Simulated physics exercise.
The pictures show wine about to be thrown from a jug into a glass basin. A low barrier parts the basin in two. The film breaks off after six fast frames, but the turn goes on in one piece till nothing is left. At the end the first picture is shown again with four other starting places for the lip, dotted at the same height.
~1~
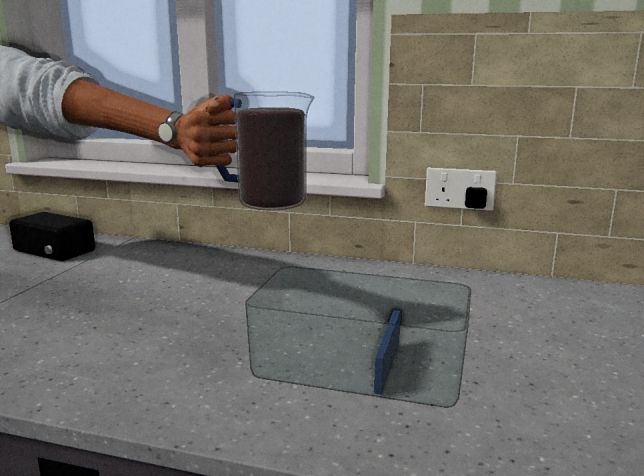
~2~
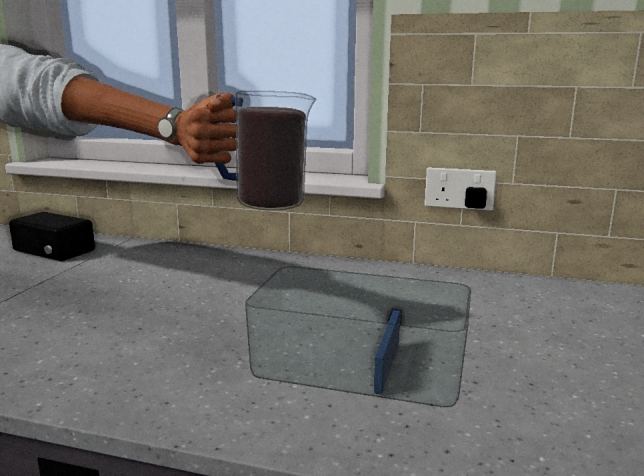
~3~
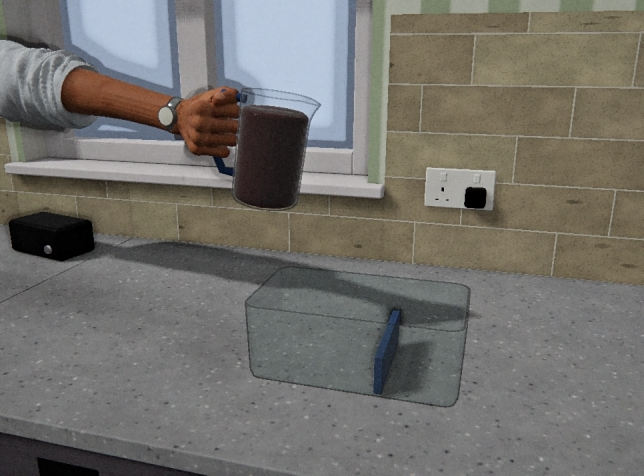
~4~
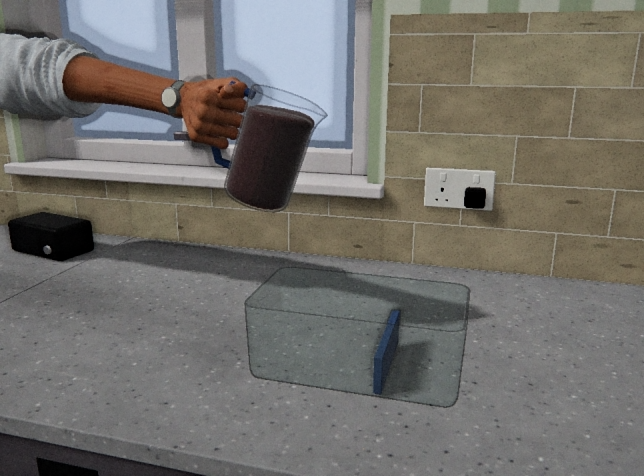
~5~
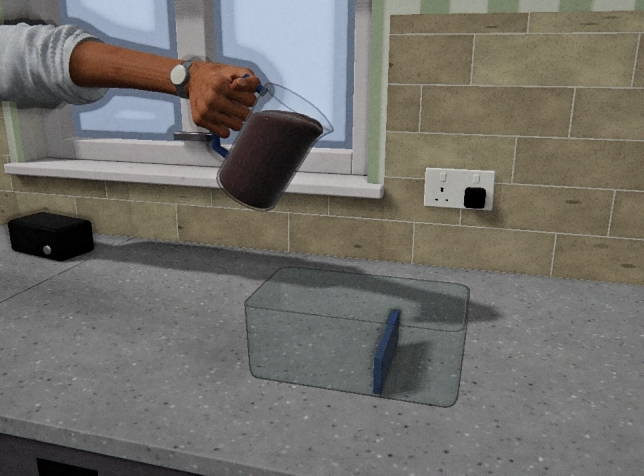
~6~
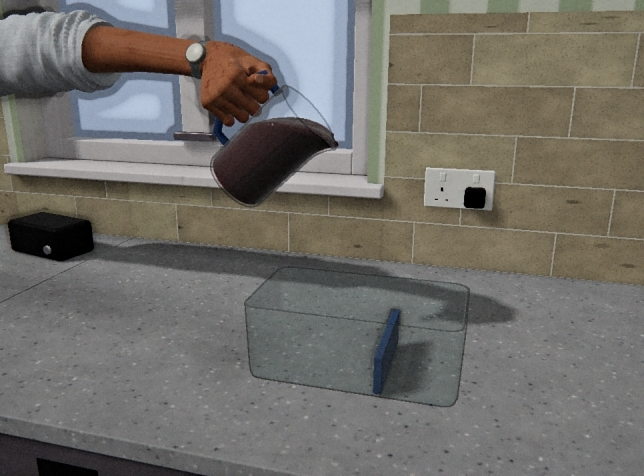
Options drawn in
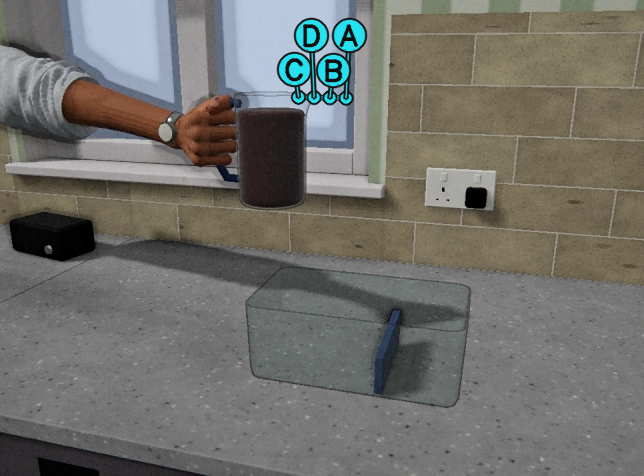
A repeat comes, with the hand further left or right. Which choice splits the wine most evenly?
Best: B.
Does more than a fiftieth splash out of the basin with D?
Yes.
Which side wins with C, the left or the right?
The left side.
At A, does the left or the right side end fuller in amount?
The right one.
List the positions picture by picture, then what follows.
Upright, lip at (312, 97); basin from (252, 373) to (459, 405); top of the wall at (389, 332); nothing has left yet.
Tipped about 2°, lip at (314, 99); nothing has left yet.
Tipped about 9°, lip at (319, 105); nothing has left yet.
Tipped about 19°, lip at (326, 115); nothing has left yet.
Tipped about 32°, lip at (332, 130); nothing has left yet.
Tipped about 47°, lip at (335, 148); wine is over the lip, down to (335, 148).
On the marked copy, A at (346, 98); B at (329, 97); C at (298, 97); D at (314, 97).
If A is chosen, about 18 % ends left of the wall and 74 % right of it; 8 % is lost outside.
If B is chosen, about 49 % ends left of the wall and 44 % right of it; 7 % is lost outside.
If C is chosen, about 86 % ends left of the wall and 4 % right of it; 10 % is lost outside.
If D is chosen, about 73 % ends left of the wall and 16 % right of it; 10 % is lost outside.
